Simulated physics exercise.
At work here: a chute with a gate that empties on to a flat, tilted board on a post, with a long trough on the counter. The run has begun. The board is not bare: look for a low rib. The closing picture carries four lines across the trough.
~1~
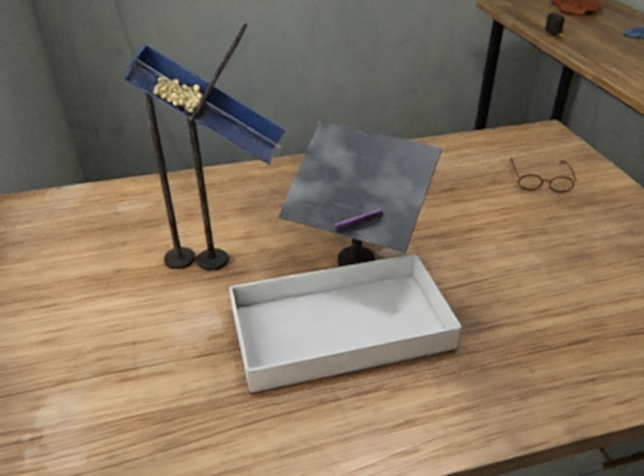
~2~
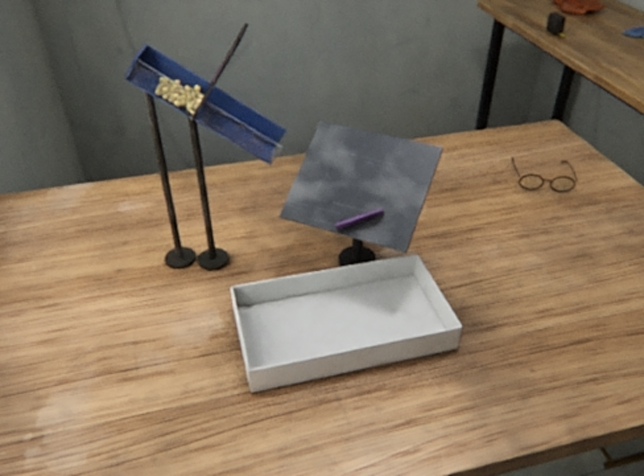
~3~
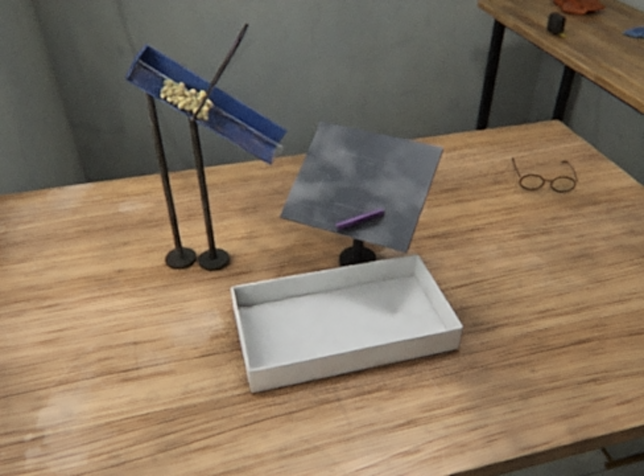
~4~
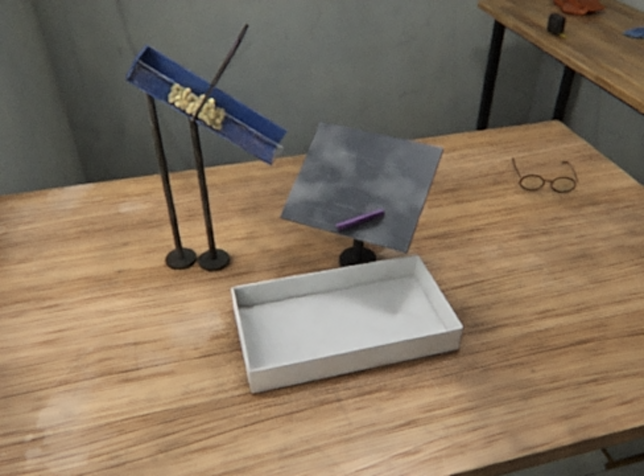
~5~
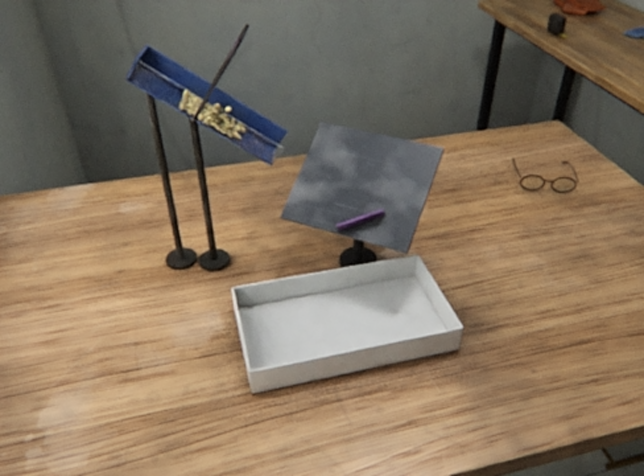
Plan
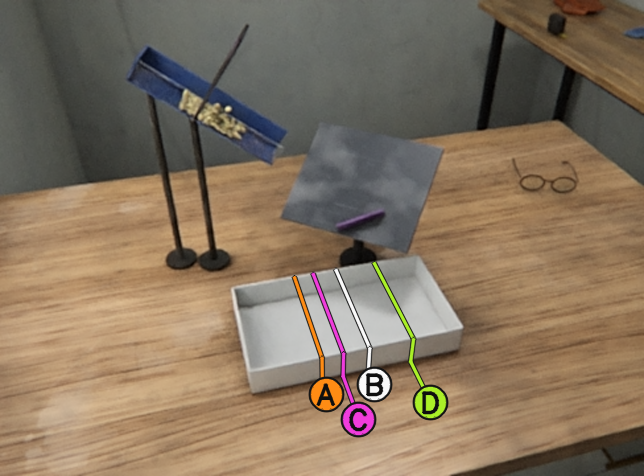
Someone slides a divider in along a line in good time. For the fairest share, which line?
Go for C.
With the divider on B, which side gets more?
More lands on the left.
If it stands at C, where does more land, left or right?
The right side.
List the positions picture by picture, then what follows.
The first picture shows load behind the gate at (185, 95), soya beans; lip of the chute at (272, 156), sloping gently.
The second picture shows middle of the board at (360, 182), tilted fairly steeply; middle of its low edge at (340, 234); of its high edge at (379, 134).
The third picture shows front corners of the trough at (250, 371) and (462, 327), empty; front of the load at (205, 118).
The fourth picture shows middle of the load at (197, 108); its front at (219, 126), about a quarter of the way to the lip; rib from (383, 210) to (336, 226).
The fifth picture shows middle of the load at (209, 115); its front at (243, 130), about half of the way to the lip.
On the marked copy, line A crosses the front rim at (321, 357); line B crosses the front rim at (369, 347); line C crosses the front rim at (343, 352); line D crosses the front rim at (413, 338).
If A is chosen, of what is caught, a stray few on the left of the divider, nearly all on the right.
If B is chosen, of what is caught, nearly all on the left of the divider, a small part on the right.
If C is chosen, of what is caught, about a third on the left of the divider, about two thirds on the right.
If D is chosen, of what is caught, all on the left of the divider, none on the right.
